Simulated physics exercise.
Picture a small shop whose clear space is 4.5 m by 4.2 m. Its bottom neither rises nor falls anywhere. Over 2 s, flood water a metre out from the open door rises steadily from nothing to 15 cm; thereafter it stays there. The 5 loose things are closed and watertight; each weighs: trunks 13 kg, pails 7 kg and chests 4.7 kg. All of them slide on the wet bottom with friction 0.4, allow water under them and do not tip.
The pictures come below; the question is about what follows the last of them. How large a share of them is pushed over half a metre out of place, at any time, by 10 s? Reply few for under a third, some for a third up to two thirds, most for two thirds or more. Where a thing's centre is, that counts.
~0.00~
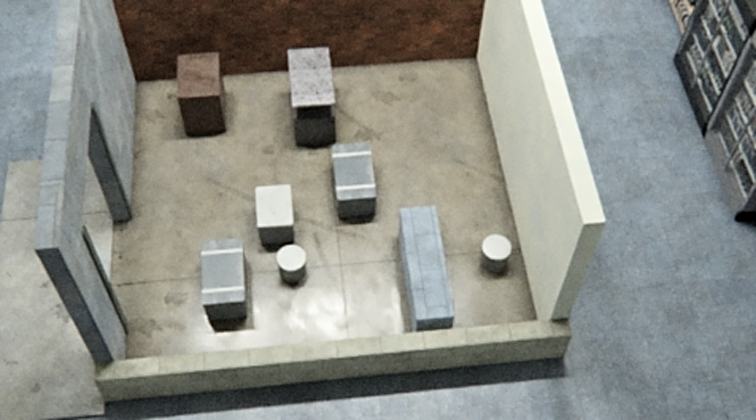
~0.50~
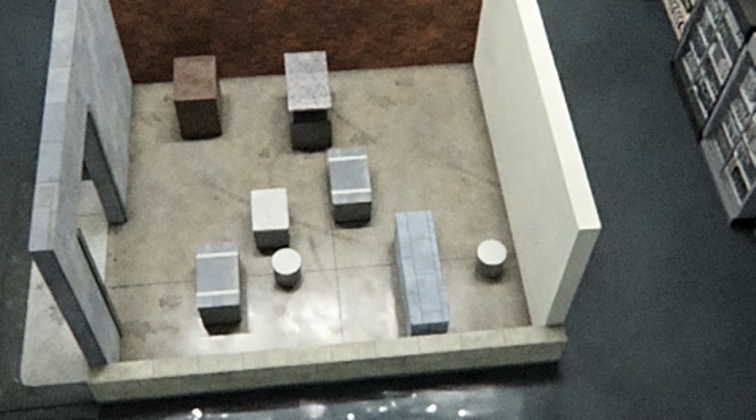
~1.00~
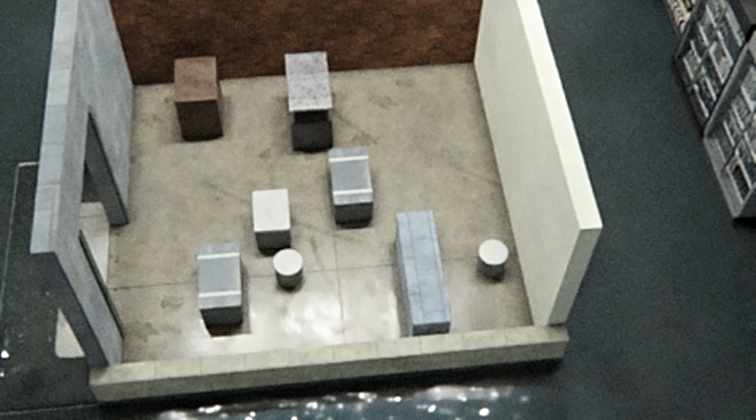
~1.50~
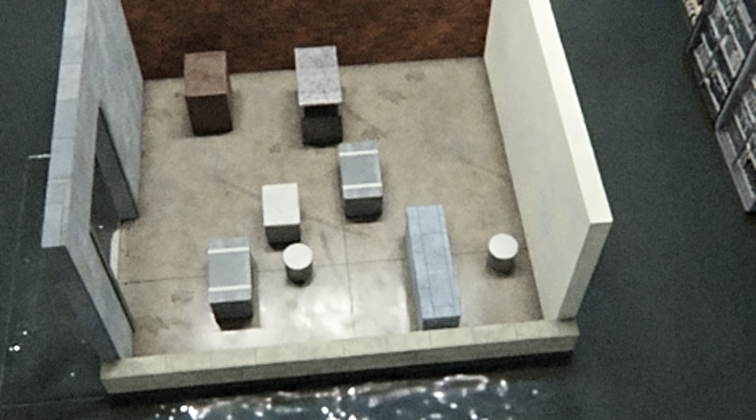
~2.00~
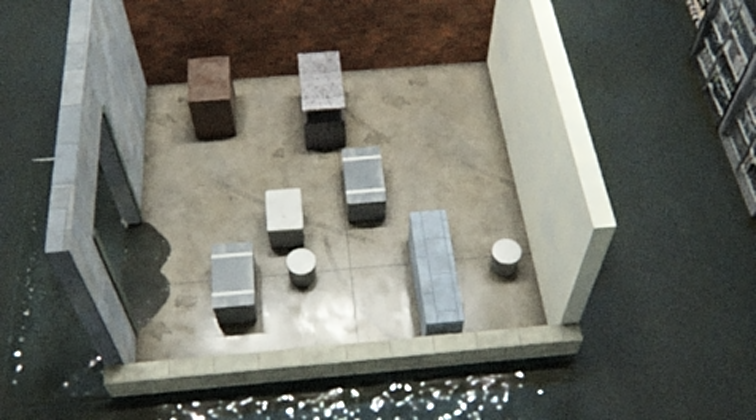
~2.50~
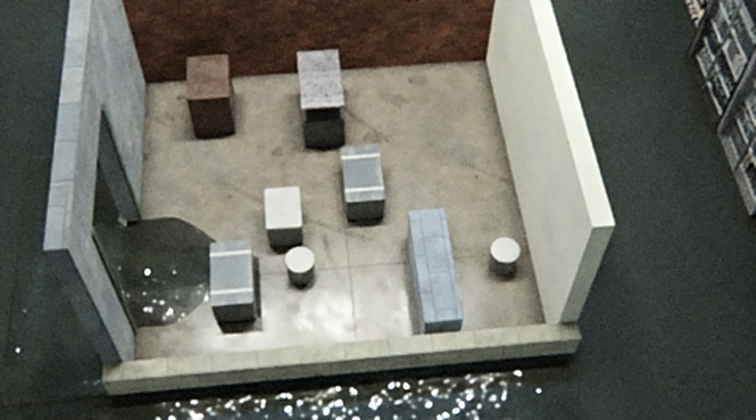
Most.
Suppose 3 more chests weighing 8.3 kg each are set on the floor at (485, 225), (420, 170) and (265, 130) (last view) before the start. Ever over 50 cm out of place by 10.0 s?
So, in the order asked, it's not far enough, too far and not far enough.
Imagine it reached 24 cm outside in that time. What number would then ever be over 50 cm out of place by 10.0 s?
The count would be 5.
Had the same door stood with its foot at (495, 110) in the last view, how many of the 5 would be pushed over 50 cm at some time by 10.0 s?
Result: 2.
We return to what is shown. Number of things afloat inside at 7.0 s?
Total: 1.
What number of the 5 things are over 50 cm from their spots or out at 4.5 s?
At that time I count 2.
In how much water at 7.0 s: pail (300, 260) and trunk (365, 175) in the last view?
About 6 and 3 cm.
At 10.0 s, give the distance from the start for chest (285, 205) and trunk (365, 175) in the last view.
200 cm, 150 cm.
After 3.5 s 0 of 5 are over 50 cm from their spots; 0 afloat.
After 4.5 s 2 of 5 are over 50 cm from their spots; 1 afloat.
After 7.0 s 3 of 5 are over 50 cm from their spots; 1 afloat.
After 10.0 s 4 of 5 are over 50 cm from their spots, and 4 have been at some point; 4 afloat.
